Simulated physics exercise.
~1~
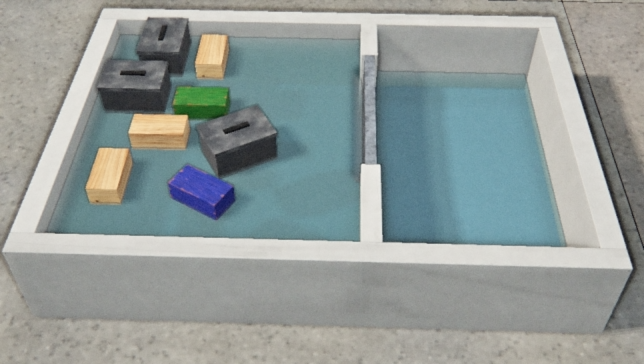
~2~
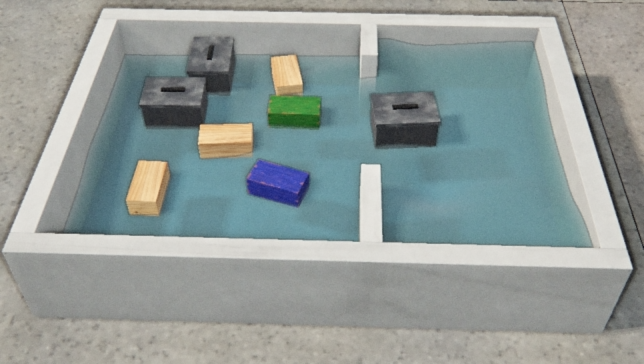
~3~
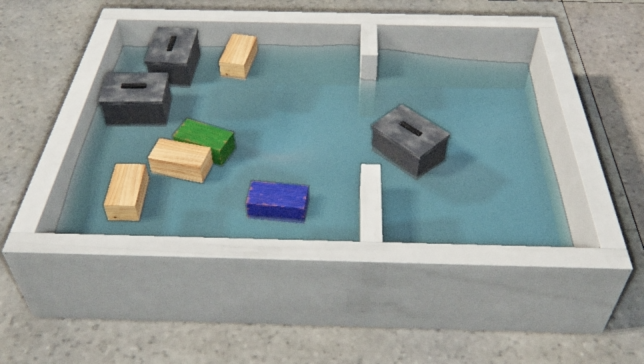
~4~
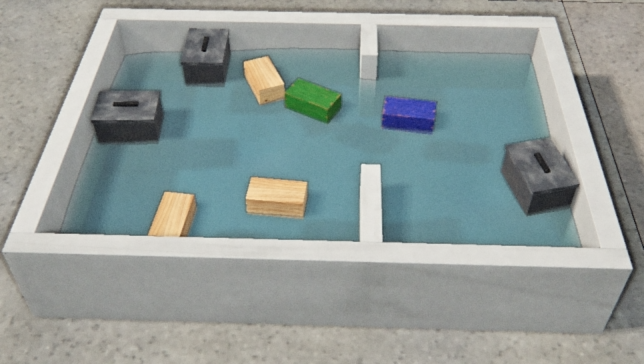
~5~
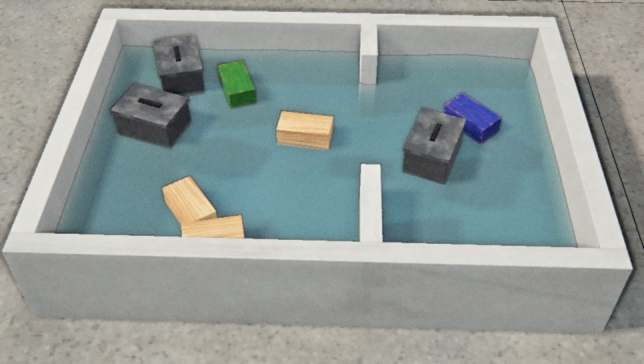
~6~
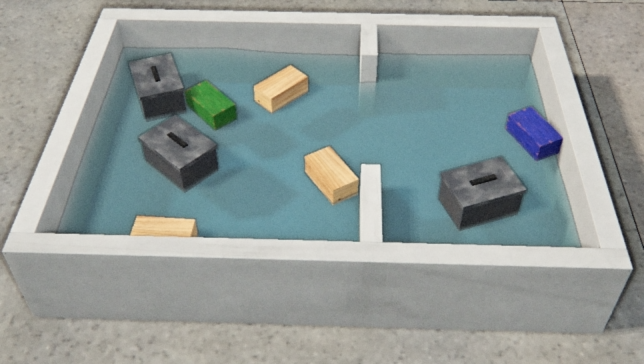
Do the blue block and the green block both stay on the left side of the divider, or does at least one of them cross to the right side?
At least one crosses, as the blue block passes through the gap to the right side. The green block remains on the left.
